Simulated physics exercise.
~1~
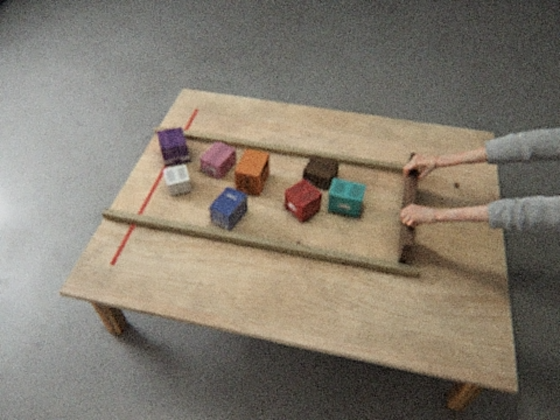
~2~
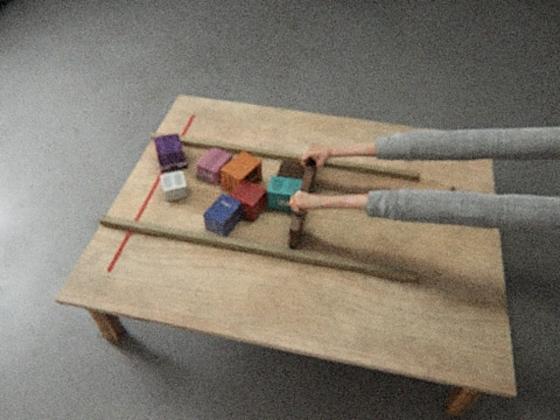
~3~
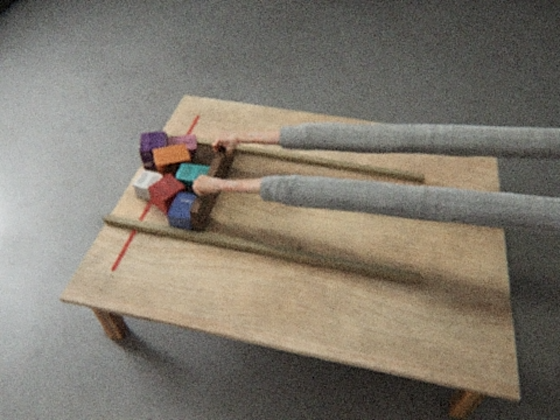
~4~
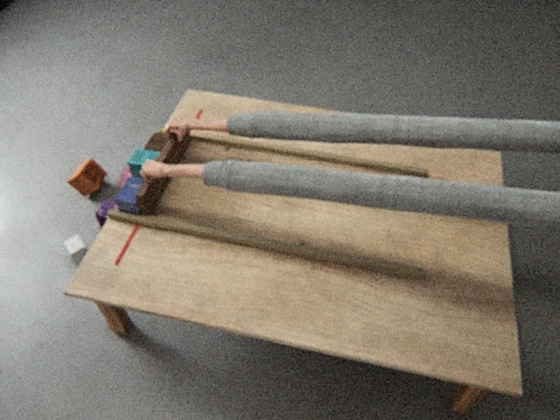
To begin with, a scatter of coloured packages sits between two long rails on a wooden table, with a red line of tape near the left end and two grey-sleeved arms holding a plank at the right. The hands push the plank left, and it gathers the turquoise tote, red tote, brown box and orange crate. The pink parcel shifts slightly, while the purple parcel and white tote stay still. Pushed further, the packages bunch together around the tape. Finally the plank nears the table's left edge, and several packages drop off, including the tumbled orange crate and white tote, while the turquoise tote remains against the plank.
